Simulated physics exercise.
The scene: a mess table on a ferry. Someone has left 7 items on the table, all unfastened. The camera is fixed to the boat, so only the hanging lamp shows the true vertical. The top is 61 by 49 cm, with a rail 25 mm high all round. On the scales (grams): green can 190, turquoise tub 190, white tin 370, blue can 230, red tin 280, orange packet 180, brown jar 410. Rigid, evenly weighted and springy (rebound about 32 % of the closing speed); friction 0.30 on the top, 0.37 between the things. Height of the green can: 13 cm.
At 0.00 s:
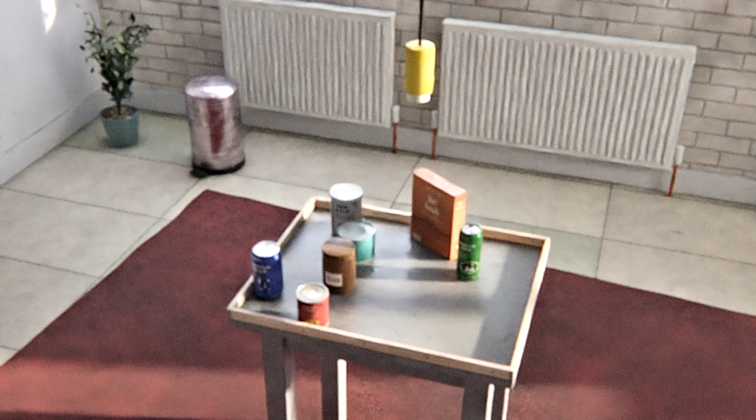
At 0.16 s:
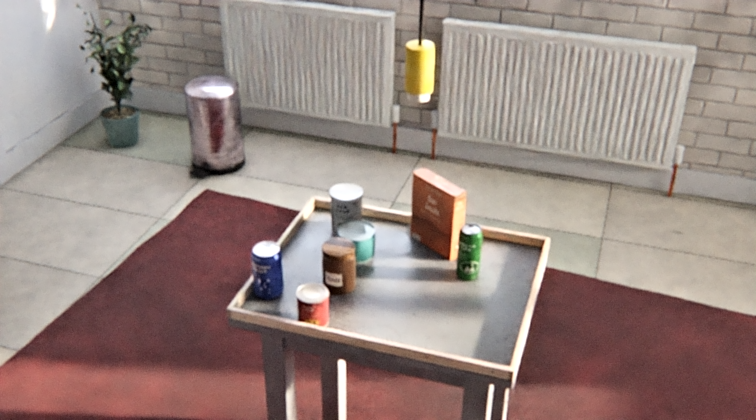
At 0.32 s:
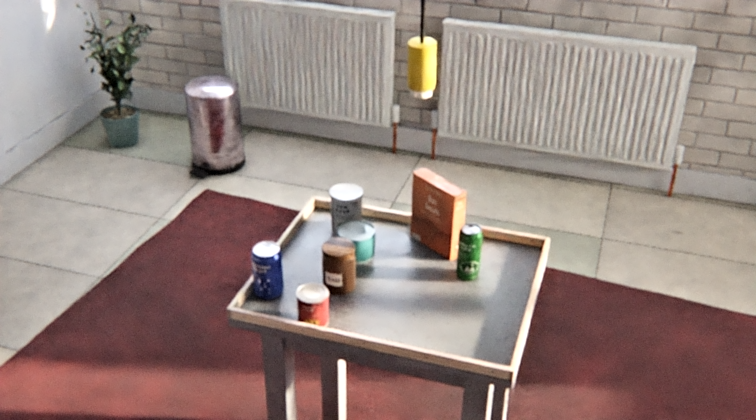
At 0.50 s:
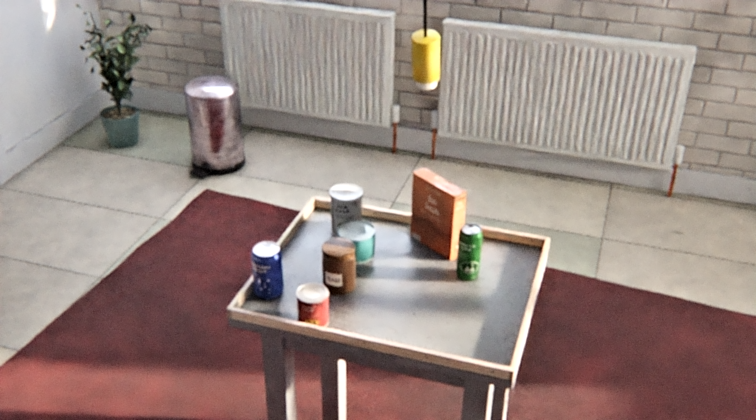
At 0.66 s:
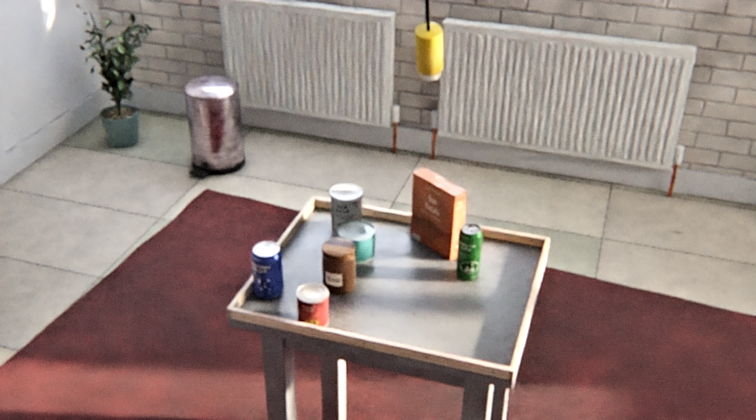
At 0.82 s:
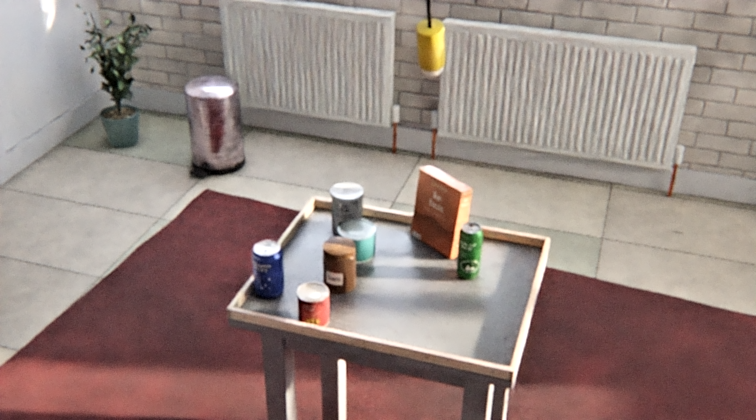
At the start, a yellow lamp hangs behind a rimmed table holding an orange packet and six cans, tins and tubs. The lamp drifts slightly right and upward, its cord slanting a little, while the items stay in place; at the end the orange packet tilts slightly backward.
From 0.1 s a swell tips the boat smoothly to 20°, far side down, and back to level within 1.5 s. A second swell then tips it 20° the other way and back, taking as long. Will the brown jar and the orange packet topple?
The brown jar is still upright, the orange packet falls over.
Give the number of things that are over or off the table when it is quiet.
1 of them.
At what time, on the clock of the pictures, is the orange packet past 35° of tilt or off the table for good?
Near 1.0 s.
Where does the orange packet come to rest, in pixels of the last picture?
Around (571, 326).
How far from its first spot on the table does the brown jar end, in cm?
About 0 cm.
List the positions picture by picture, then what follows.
In the first picture, boat level; brown jar (339, 266); orange packet (437, 214).
In the second picture, boat level; white tin (347, 211); blue can (268, 271).
In the third picture, heel 4°, far side down; red tin (313, 307); green can (469, 253).
In the fourth picture, heel 11°, far side down; turquoise tub (356, 242); white tin (347, 211).
In the fifth picture, heel 17°, far side down; blue can (268, 271); red tin (313, 307).
In the sixth picture, heel 20°, far side down; brown jar (339, 265); orange packet (441, 212) tipped 7° against what carries it.
Around 1.12 s, heel 14°, far side down; orange packet now off the table; brown jar shifted 4 cm near (345, 256); green can shifted 4 cm.
Around 1.62 s, boat level; brown jar shifted 5 cm near (347, 254); green can shifted 6 cm; red tin shifted 5 cm.
Around 2.42 s, heel 20°, near side down; brown jar shifted 4 cm near (345, 257); green can shifted 4 cm; red tin shifted 4 cm.
Finally (3.6 s), off the table and tipped over, orange packet; the other 6 still in place (within 5 cm). Final places as that camera would see them, brown jar near (339, 267), orange packet near (571, 326).
